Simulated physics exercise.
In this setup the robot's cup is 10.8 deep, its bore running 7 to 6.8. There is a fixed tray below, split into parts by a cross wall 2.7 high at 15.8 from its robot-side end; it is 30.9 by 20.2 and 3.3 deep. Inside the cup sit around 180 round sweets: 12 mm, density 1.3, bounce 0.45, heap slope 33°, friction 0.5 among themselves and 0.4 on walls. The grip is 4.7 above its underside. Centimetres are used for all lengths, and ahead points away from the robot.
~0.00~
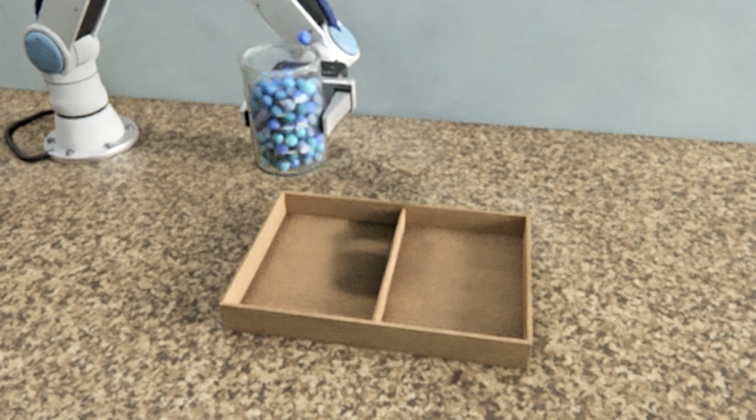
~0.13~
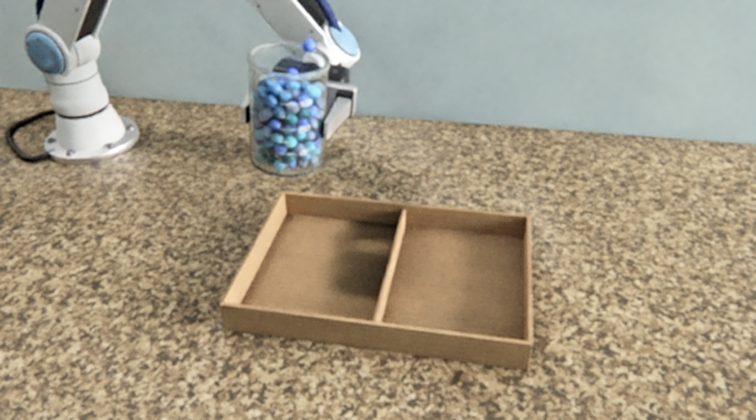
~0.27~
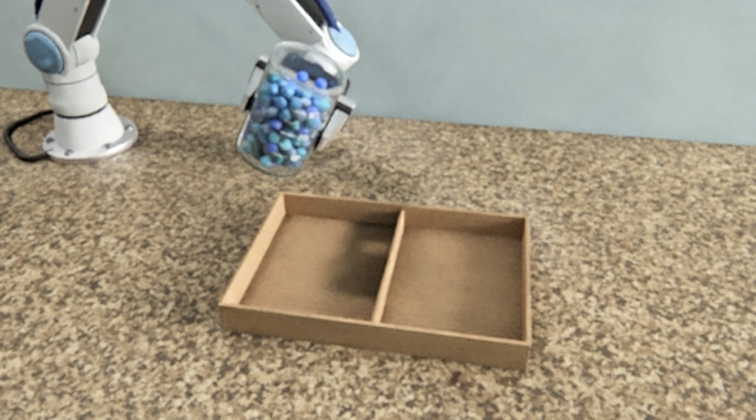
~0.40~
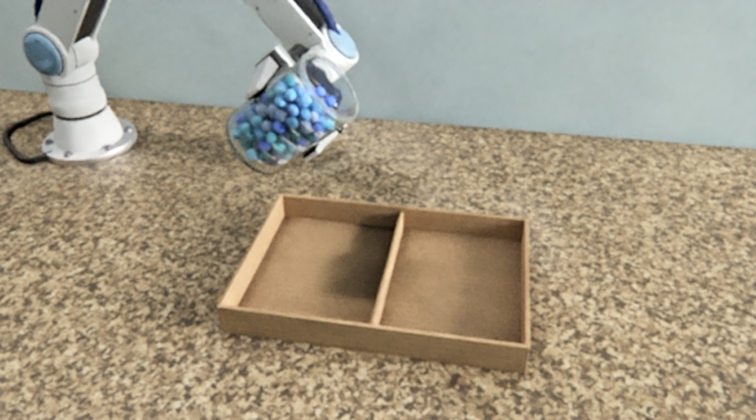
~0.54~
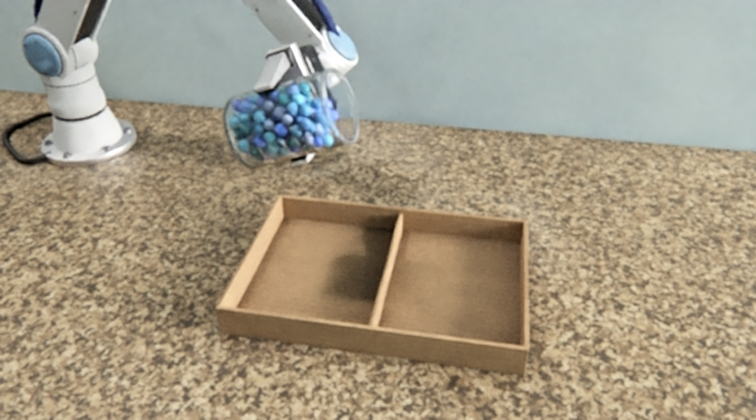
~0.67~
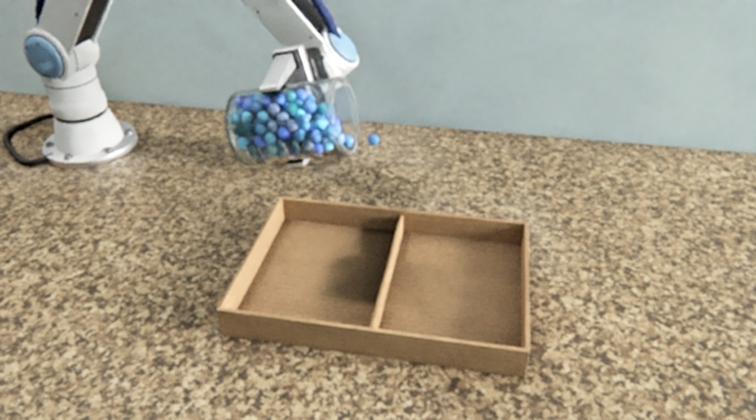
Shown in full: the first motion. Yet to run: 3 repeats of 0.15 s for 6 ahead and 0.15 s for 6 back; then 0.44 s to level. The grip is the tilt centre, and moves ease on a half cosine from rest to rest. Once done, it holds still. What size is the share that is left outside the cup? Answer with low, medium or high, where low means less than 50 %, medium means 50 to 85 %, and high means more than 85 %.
Medium.
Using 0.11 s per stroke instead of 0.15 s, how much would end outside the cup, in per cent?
Estimate for that case: 80 %.
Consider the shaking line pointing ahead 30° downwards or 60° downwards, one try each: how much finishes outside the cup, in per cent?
I'd say close to 30 percent for the first and close to 5 percent for the second.
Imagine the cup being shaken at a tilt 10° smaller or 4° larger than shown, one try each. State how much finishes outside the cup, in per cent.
Estimates: 30 % then 75 %.
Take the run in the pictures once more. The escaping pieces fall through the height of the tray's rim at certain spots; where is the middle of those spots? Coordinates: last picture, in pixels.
Around (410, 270).
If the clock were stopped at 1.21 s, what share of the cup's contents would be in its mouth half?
Near 70 in a hundred.
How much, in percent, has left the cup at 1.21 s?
Roughly 35 percent is out.
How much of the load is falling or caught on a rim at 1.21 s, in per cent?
Roughly 6 per cent.
After 1.21 s, tilted 77° forward, highest piece 22 above the table; 117 in the cup, 40 in the far-side part, 10 in the robot-side part, 2 on the table or floor, 10 in flight or on a rim.
After 1.74 s, tilted 51° forward, highest piece 22 above the table; 72 in the far-side part, 70 in the cup, 34 in the robot-side part, 2 on the table or floor, 1 in flight or on a rim.
After 2.21 s, level, highest piece 21 above the table; 75 in the far-side part, 70 in the cup, 32 in the robot-side part, 2 on the table or floor.
After 3.26 s, level, highest piece 21 above the table; 75 in the far-side part, 70 in the cup, 32 in the robot-side part, 2 on the table or floor.
In the end, 75 in the far-side part, 70 in the cup, 32 in the robot-side part, 2 on the table or floor. That is 61 % outside the cup.
